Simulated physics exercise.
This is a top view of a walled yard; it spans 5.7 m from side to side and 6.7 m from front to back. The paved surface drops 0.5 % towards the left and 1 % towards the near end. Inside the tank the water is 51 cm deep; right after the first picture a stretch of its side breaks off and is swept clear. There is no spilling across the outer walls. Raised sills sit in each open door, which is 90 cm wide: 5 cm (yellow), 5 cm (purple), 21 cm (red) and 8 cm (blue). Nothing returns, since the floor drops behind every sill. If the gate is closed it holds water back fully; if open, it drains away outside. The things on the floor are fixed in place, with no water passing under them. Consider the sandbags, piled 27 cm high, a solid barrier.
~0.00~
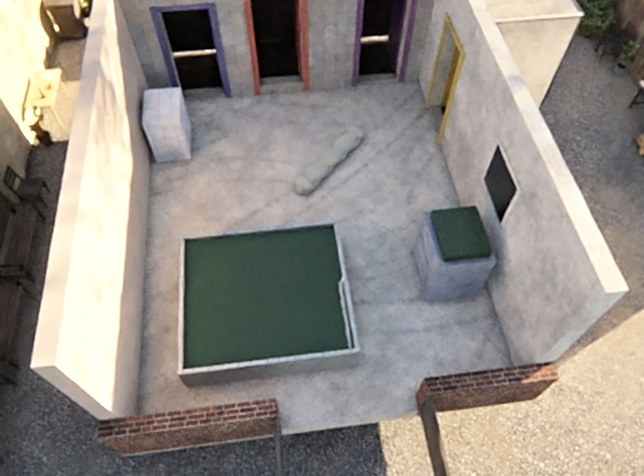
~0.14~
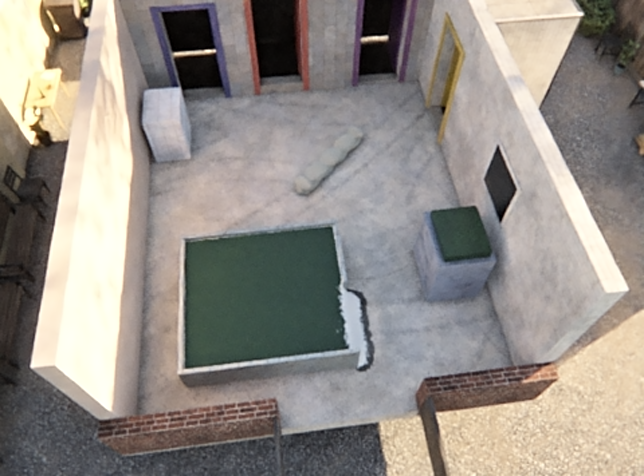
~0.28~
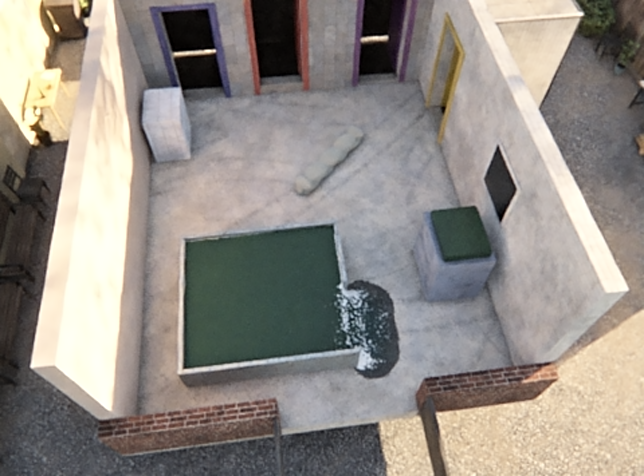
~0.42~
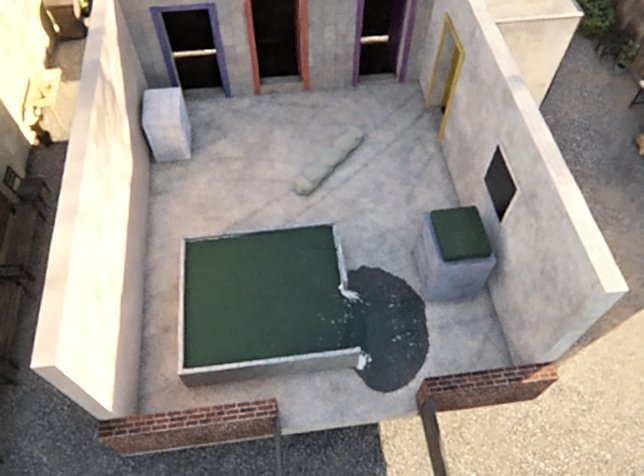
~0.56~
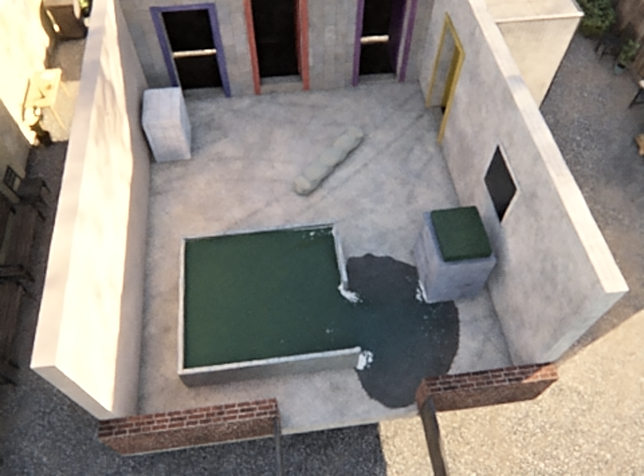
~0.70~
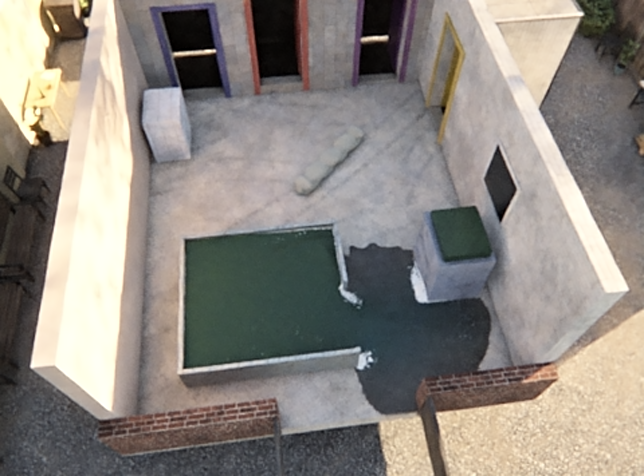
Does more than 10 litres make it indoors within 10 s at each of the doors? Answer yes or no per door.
Yellow door, yes; purple door, yes; red door, no; blue door, no.
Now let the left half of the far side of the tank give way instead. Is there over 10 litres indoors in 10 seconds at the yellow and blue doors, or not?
Compared with the limit, yellow is higher and blue is higher.
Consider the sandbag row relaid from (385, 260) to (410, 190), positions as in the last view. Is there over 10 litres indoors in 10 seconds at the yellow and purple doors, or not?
Then the yellow door is short of it and the purple door is over the mark.
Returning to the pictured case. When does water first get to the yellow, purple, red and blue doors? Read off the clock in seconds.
Yellow: 3.2 s; purple: 4.5 s; red: 5.5 s; blue: 8.0 s.
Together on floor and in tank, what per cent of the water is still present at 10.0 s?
I'd say close to 72 percent is still there.
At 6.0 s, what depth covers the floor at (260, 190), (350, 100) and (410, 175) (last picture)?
Listed order: 1 / 3 / 5 cm.
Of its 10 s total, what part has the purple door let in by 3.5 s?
Some 0 per cent by then.
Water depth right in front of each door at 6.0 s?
In cm: Yellow 5, purple 8, red 2, blue 0.
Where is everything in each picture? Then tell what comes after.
The first frame shows still water, 51 cm deep, in the tank at (265, 293).
In the second frame, water pours out at (348, 325) and has run 0.6 m, to (351, 294); typically 10 cm deep outside, 51 cm at the tank's back.
In the third frame, the front is at (380, 294), 0.8 m from the gap at (348, 326); 0.8 m2 of floor is under water; 51 cm left at the back of the tank.
In the fourth frame, water pours out at (348, 326) and has run 1.2 m, to (415, 300); typically 7 cm deep outside, 51 cm at the tank's back.
In the fifth frame, the front is at (451, 309), 1.7 m from the gap at (348, 326); 2.7 m2 of floor is under water; 51 cm left at the back of the tank.
In the sixth frame, water pours out at (348, 326) and has run 2.2 m, to (484, 319); typically 5 cm deep outside, 51 cm at the tank's back.
After 1.4 s water covers 15 % of the floor and is deepest (43 cm) near (516, 381); yellow door not reached, purple door not reached, red door not reached, blue door not reached.
After 2.2 s water covers 25 % of the floor and is deepest (39 cm) near (469, 307); yellow door not reached, purple door not reached, red door not reached, blue door not reached.
After 3.5 s water covers 40 % of the floor and is deepest (34 cm) near (493, 384); yellow door 4 cm at the sill, 0 L in, purple door not reached, red door not reached, blue door not reached.
After 6.0 s water covers 60 % of the floor and is deepest (20 cm) near (434, 391); yellow door 5 cm at the sill, 0 L in, purple door 8 cm at the sill, 17 L in, red door 2 cm at the sill, 0 L in, blue door not reached.
After 10.0 s water covers 90 % of the floor and is deepest (12 cm) near (446, 390); yellow door 7 cm at the sill, 39 L in, purple door 7 cm at the sill, 60 L in, red door 3 cm at the sill, 0 L in, blue door 1 cm at the sill, 0 L in.
